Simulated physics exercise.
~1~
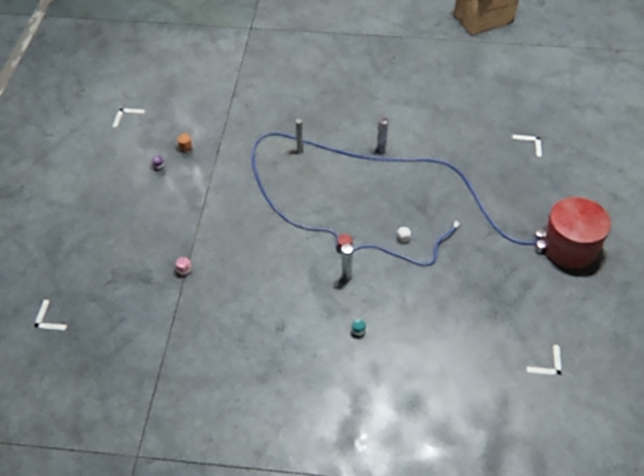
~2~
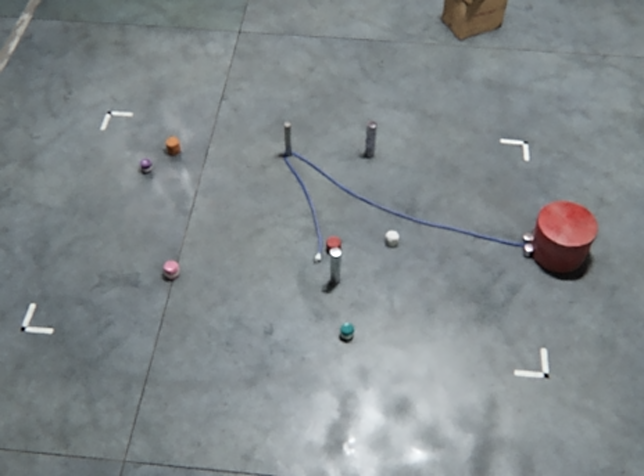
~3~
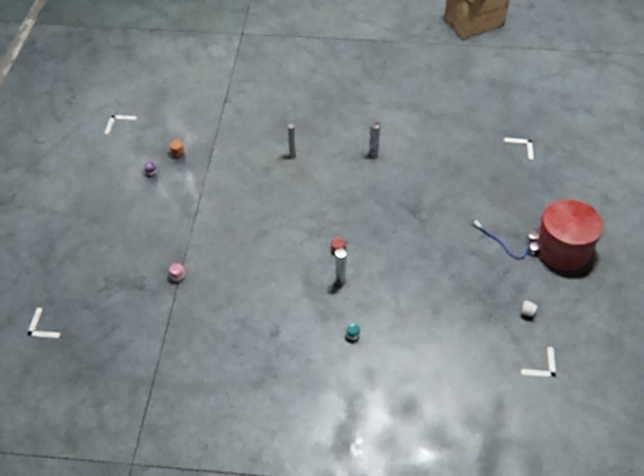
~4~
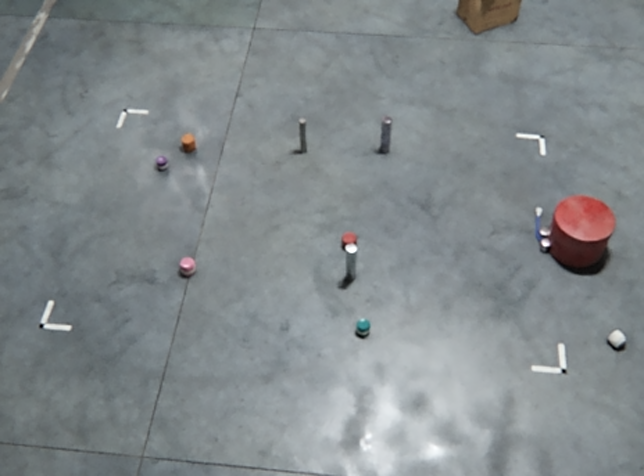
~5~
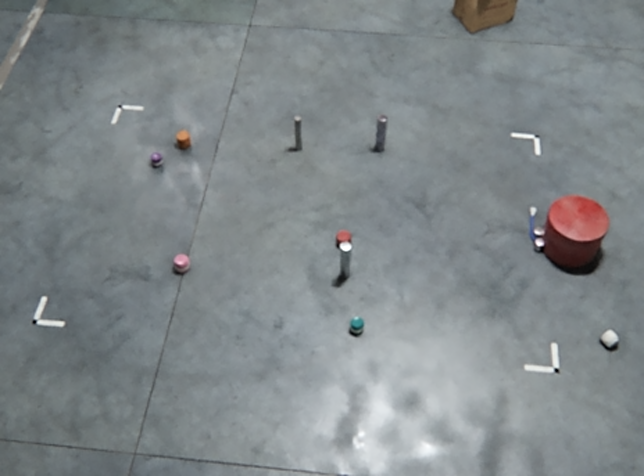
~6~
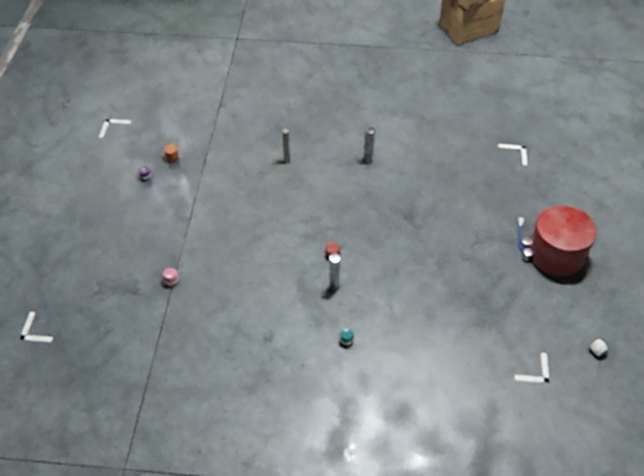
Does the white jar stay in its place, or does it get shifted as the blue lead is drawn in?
The white jar gets shifted. It ends up well to the right of where it began, lying on its side below the red cleaner.
